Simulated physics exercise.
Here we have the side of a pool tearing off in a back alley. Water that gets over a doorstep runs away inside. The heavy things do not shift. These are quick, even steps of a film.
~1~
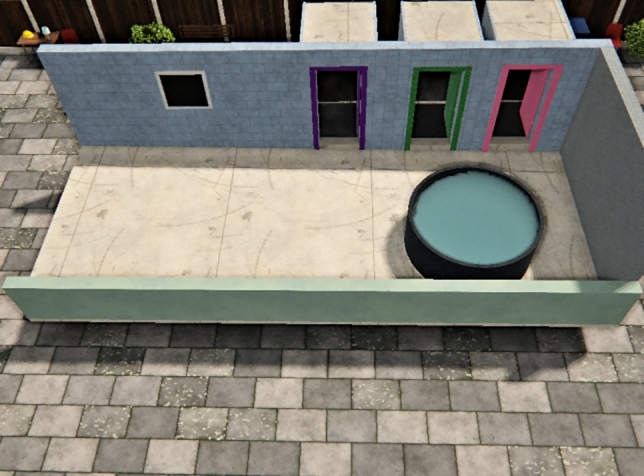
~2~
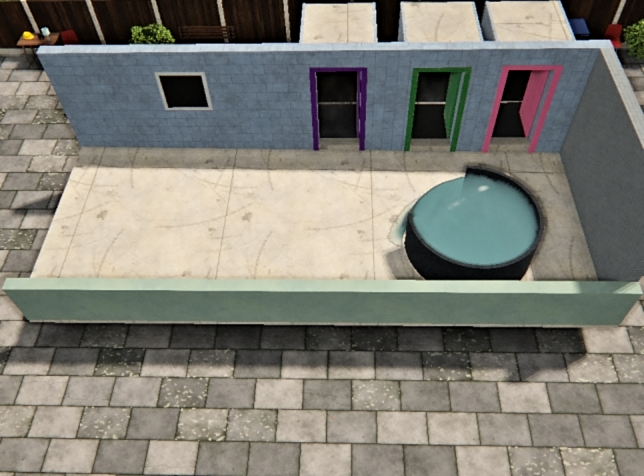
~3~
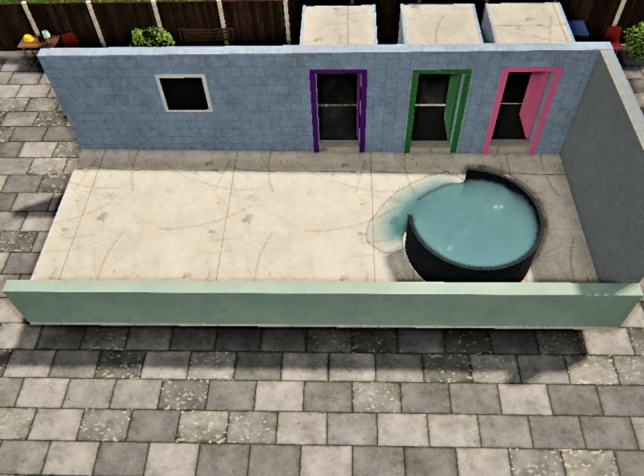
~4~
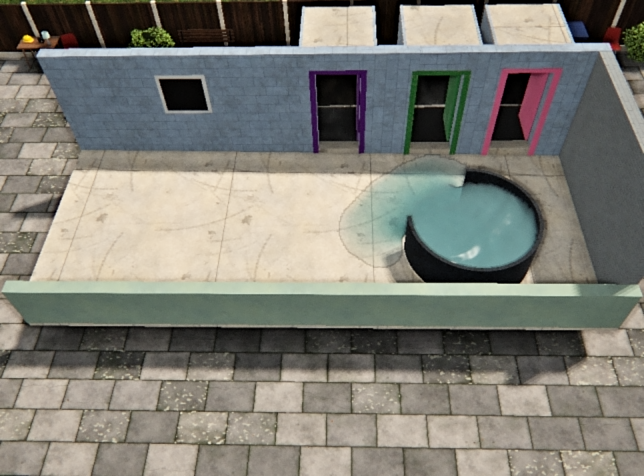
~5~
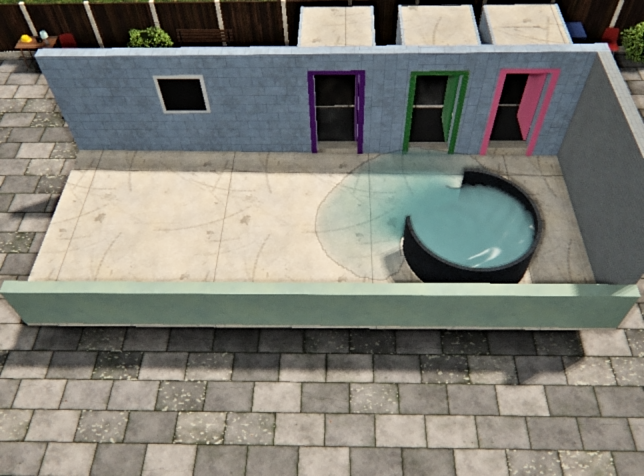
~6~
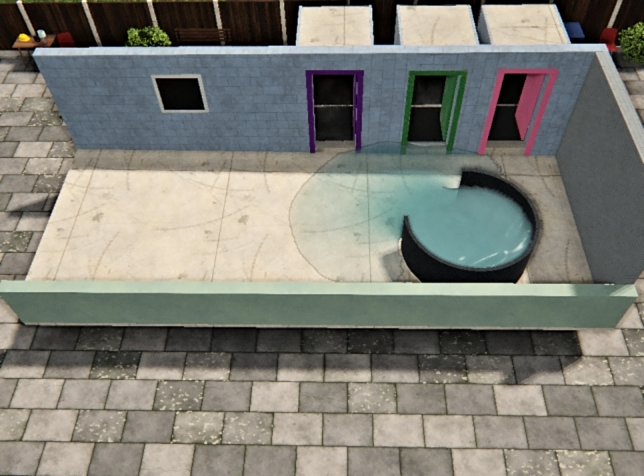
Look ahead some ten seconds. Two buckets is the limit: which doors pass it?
The green door floods; the purple door floods; the pink door holds within the limit.
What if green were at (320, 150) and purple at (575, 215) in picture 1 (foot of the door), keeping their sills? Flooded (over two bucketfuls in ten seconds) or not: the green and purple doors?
Then: Green floods; purple keeps below it.
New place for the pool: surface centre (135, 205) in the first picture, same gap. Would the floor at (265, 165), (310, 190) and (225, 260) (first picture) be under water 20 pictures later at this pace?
In that order: Covered, covered, not flooded.
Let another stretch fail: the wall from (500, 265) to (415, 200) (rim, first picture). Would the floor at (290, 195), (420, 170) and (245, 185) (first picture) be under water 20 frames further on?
In that order: Covered, dry, covered.
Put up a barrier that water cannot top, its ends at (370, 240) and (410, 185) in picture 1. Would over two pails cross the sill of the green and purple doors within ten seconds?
My reading: Green is over, purple takes less.
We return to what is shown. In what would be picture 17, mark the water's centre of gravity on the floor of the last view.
Near (377, 205).
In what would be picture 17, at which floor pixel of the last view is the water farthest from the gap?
Near (104, 150).
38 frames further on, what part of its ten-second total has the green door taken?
Some 100 per cent.
A moment on, water covers 40 % of the floor; the green door over two buckets in, the purple door over two buckets in, the pink door wet at the sill, nothing in.
Next, water covers 60 % of the floor; the green door far over two buckets in, the purple door far over two buckets in, the pink door wet at the sill, nothing in.
Then, water covers 75 % of the floor; the green door far over two buckets in, the purple door far over two buckets in, the pink door wet at the sill, nothing in.
Later, water covers 90 % of the floor; the green door far over two buckets in, the purple door far over two buckets in, the pink door wet at the sill, nothing in.
In the end, water covers 100 % of the floor; the green door far over two buckets in, the purple door far over two buckets in, the pink door wet at the sill, nothing in.
